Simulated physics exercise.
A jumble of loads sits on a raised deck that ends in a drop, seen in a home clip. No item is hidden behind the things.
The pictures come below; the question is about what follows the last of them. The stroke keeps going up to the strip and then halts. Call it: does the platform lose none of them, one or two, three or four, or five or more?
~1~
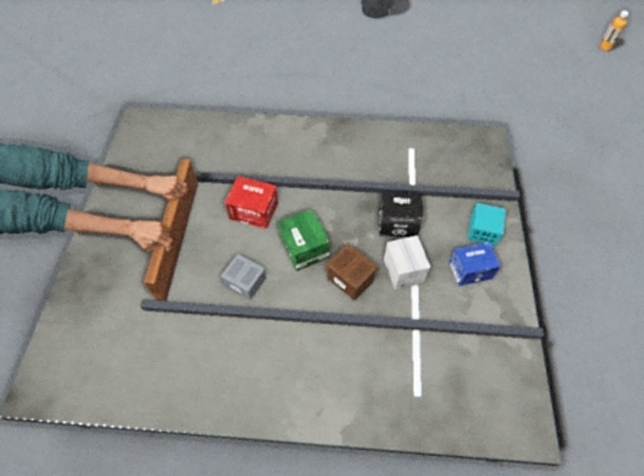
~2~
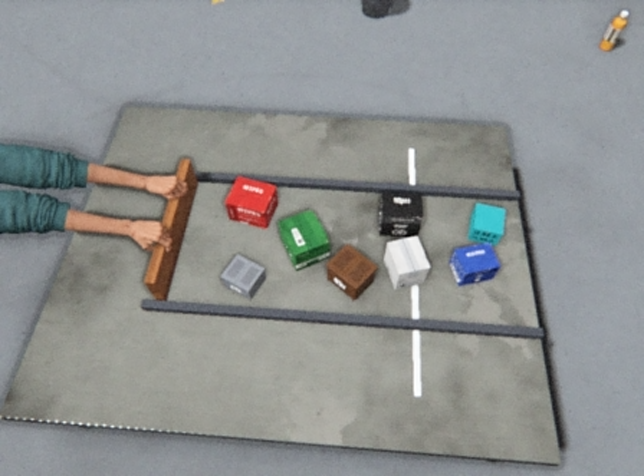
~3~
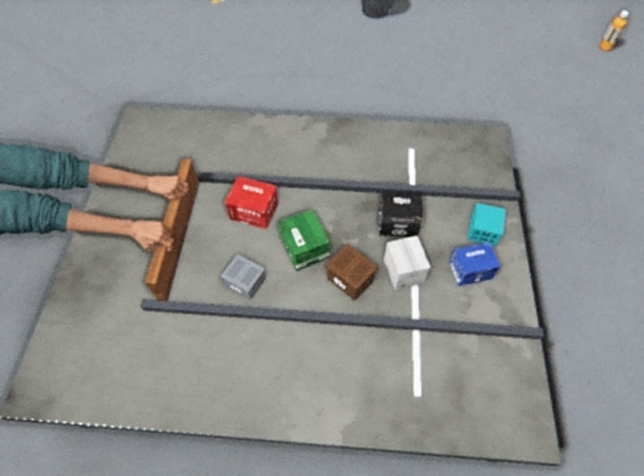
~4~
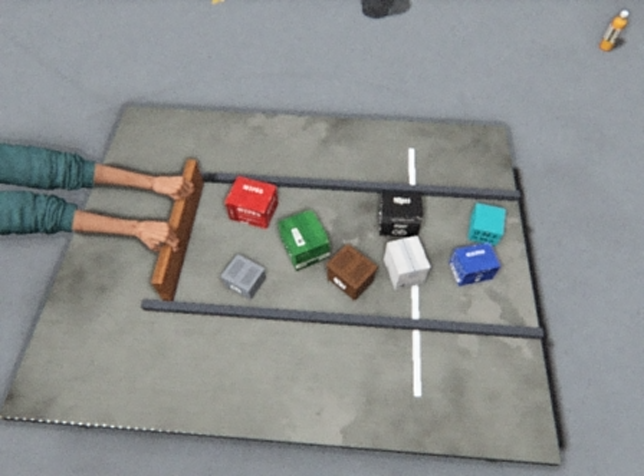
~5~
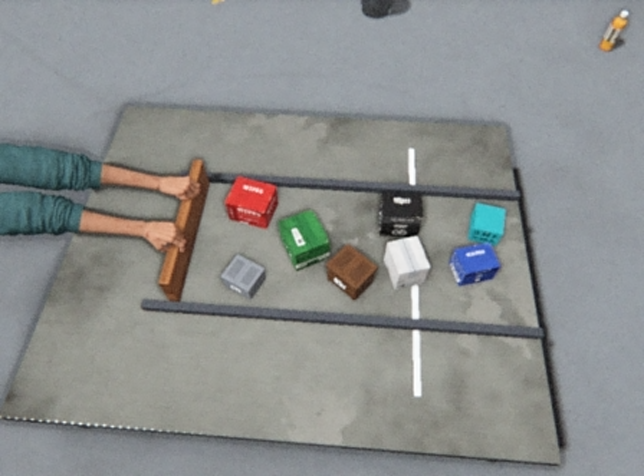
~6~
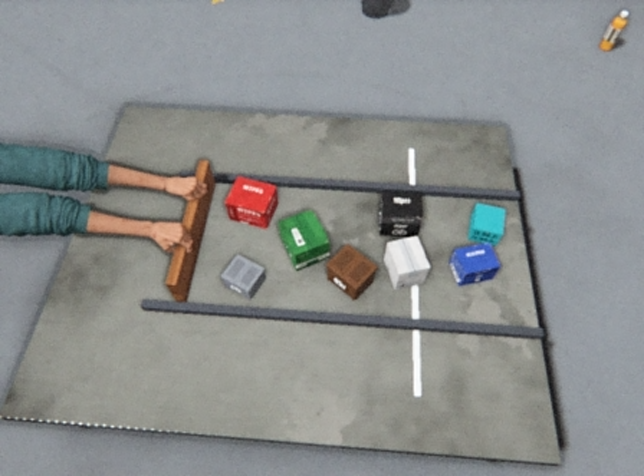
It loses none.
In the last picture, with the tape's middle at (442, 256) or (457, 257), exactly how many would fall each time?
It would be 2 and 2.
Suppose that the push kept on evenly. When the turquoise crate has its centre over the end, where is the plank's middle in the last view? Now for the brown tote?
The middle sits near (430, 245) for the first and near (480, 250) for the other.
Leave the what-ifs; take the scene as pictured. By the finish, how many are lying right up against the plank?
3 in contact.
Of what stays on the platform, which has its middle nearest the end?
Answer: The blue box.
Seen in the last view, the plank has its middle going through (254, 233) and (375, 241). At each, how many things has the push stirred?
Note: First position 2; second position 7.
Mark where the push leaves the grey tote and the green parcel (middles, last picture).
Answer: First (433, 288), after that (445, 246).
Soon after, none off yet; turquoise crate at rest near (487, 225); blue box at rest near (474, 265); white box at rest near (406, 263).
In the end, the number that fall off is zero.
